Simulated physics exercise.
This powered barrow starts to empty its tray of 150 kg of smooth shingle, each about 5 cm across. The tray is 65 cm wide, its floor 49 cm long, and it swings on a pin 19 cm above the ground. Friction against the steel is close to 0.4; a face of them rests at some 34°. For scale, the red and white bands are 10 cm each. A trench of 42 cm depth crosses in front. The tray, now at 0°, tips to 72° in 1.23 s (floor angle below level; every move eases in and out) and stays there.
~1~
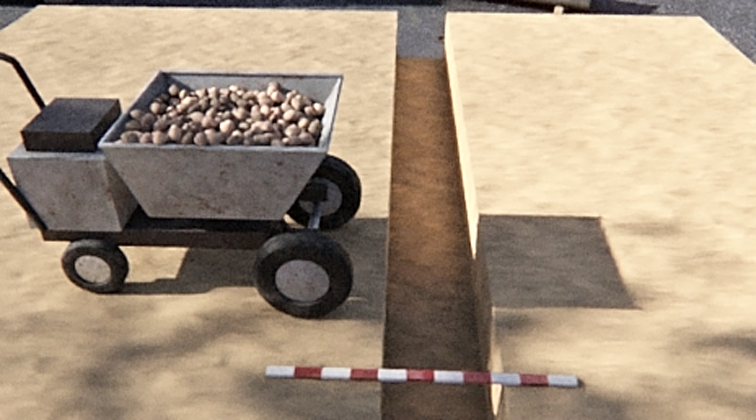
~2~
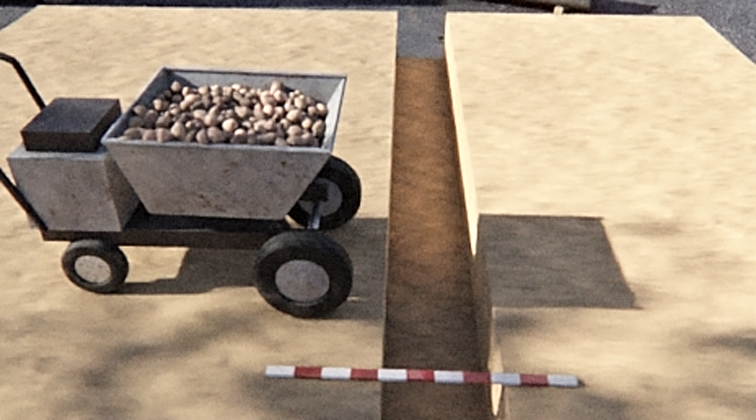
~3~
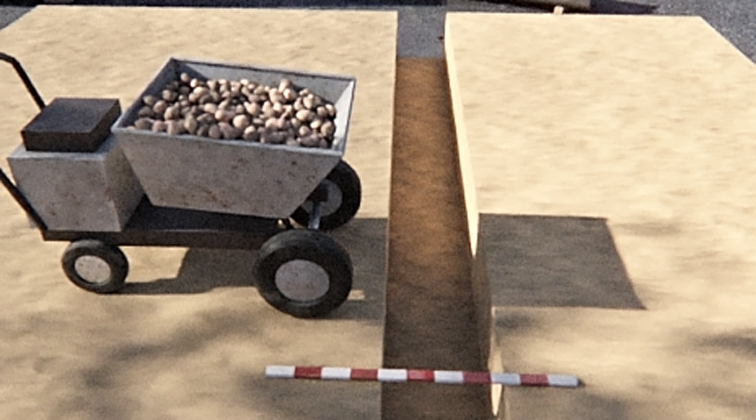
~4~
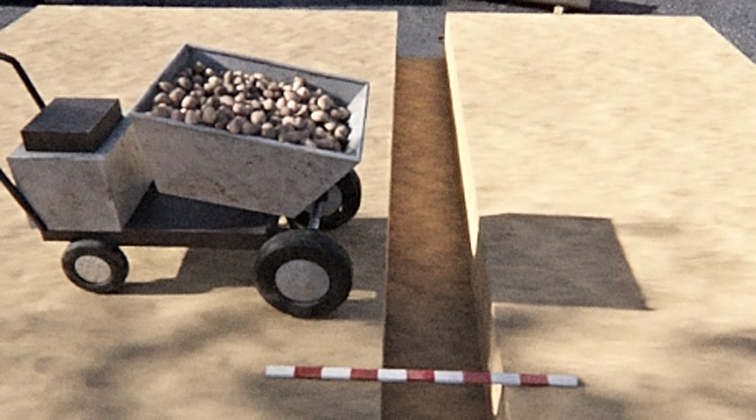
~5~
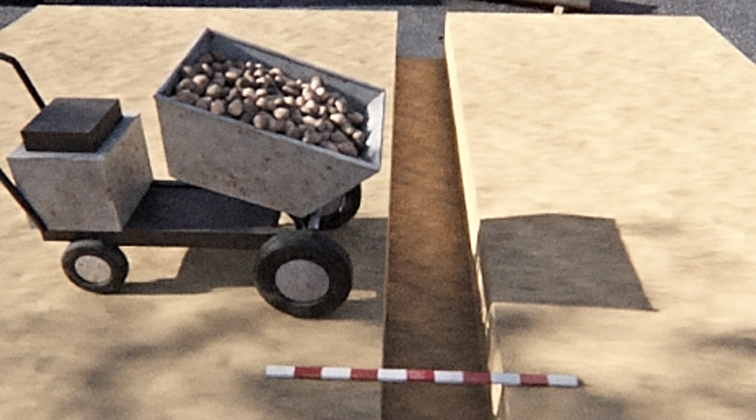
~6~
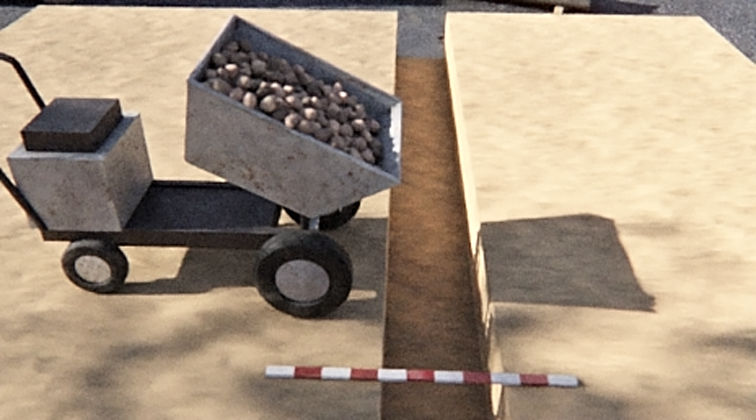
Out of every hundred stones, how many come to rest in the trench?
Close to 53 in a hundred.
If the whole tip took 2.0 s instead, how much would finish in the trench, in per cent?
It would be near 60 per cent.
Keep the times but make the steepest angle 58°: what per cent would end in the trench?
It would be near 30 per cent.
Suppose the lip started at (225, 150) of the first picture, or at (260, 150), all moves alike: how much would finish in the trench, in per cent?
First some 100, then 95 per cent.
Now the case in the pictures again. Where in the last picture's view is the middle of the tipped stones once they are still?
Their middle is at about (477, 316).
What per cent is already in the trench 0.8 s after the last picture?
Some 15 per cent.
Then, 0.4 s after the last picture the floor is at 61°, 99 % in the tray, 1 % in the trench; the foremost stones are at (452, 203).
Then, 0.8 s after the last picture the floor is at 72°, 55 % in the tray, 14 % in the trench, 31 % past the trench; the foremost stones are at (585, 271).
Then, 1.2 s after the last picture the floor is at 72°, 28 % in the tray, 25 % in the trench, 47 % past the trench; the foremost stones are at (711, 294).
Then, 3.1 s after the last picture the floor is at 72°, 0 % in the tray, 53 % in the trench, 47 % past the trench; the foremost stones are past the picture's edge.
